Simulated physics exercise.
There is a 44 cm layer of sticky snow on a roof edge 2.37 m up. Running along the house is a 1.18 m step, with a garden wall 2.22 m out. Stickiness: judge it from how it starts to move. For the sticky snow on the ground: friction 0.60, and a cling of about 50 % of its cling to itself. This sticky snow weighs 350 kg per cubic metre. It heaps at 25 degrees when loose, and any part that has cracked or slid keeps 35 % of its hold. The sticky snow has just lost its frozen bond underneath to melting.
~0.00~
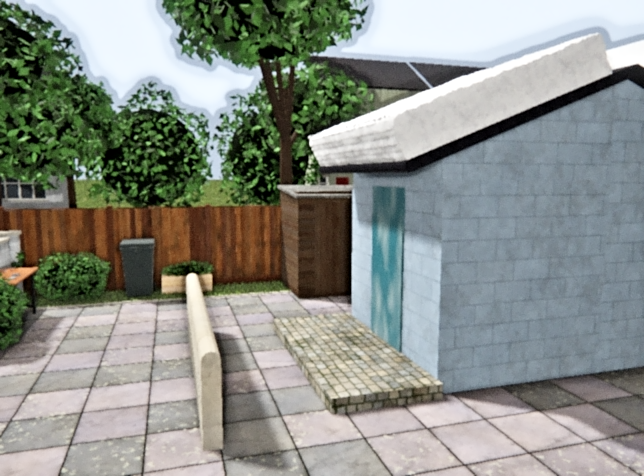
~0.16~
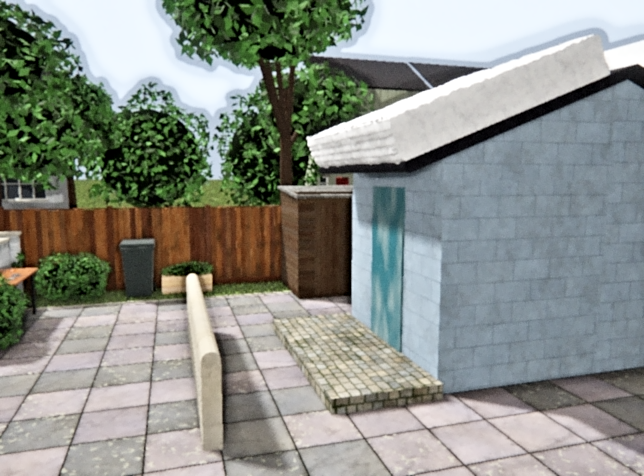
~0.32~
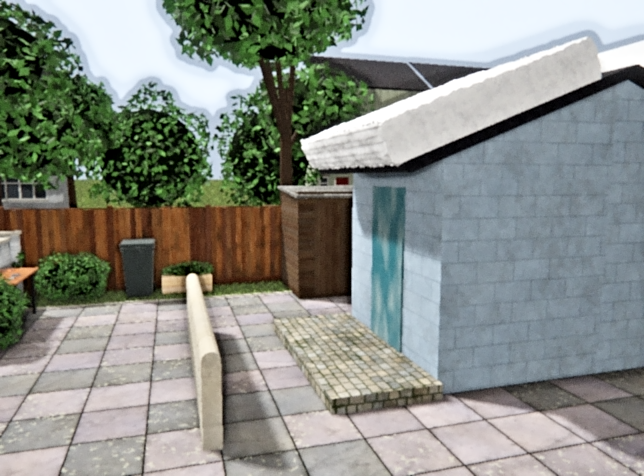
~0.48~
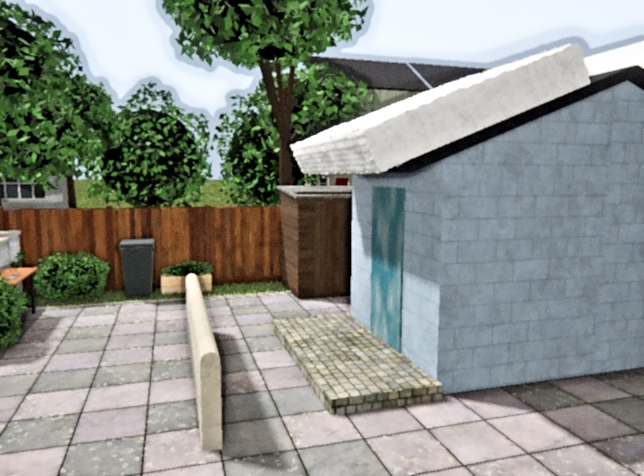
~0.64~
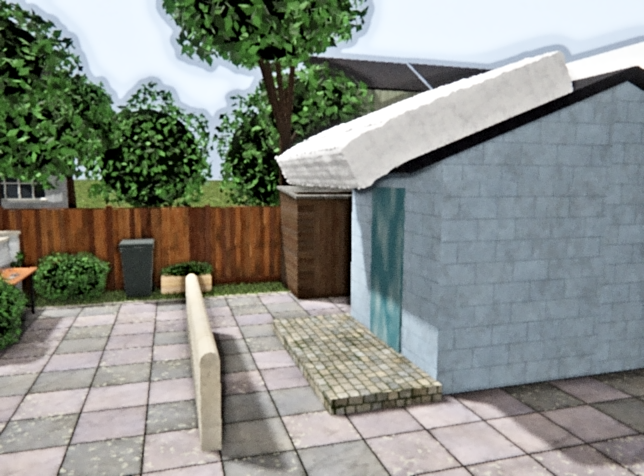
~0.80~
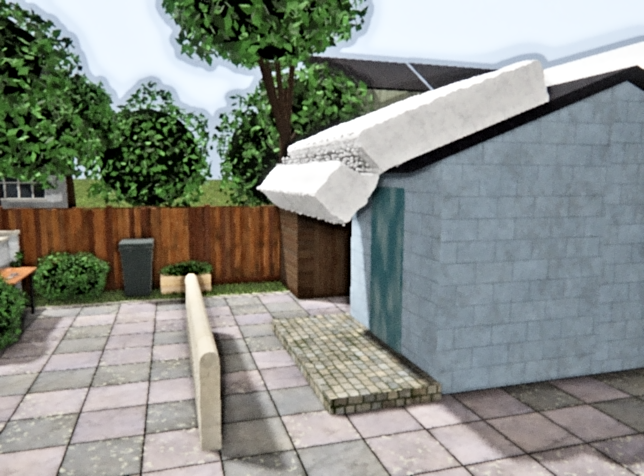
A thick slab of white snow lies on the sloping roof of a pale blue block building at the right, seen from slightly above across a paved yard. Beside the teal door is a low cobbled step, with a cream garden wall left of it and a brown fence, dark bin, bushes and green trees behind. The slab slides down leftward, slowly then faster, pushing past the eaves and cracking near its lower end, whose front piece tilts downward, while the camera stays still.
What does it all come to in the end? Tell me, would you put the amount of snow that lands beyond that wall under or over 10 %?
I would say over.
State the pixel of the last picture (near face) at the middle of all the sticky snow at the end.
Somewhere about (238, 392), I'd say.
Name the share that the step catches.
Close to 7 per cent, give or take.
After 1.20 s, 58 % is still on the roof and 0 % is past the low wall.
After 1.67 s, none is still on the roof and 4 % is past the low wall.
After 2.13 s, none is still on the roof and 19 % is past the low wall.
After 2.60 s, none is still on the roof and 19 % is past the low wall.
After 2.80 s, none is still on the roof and 19 % is past the low wall.
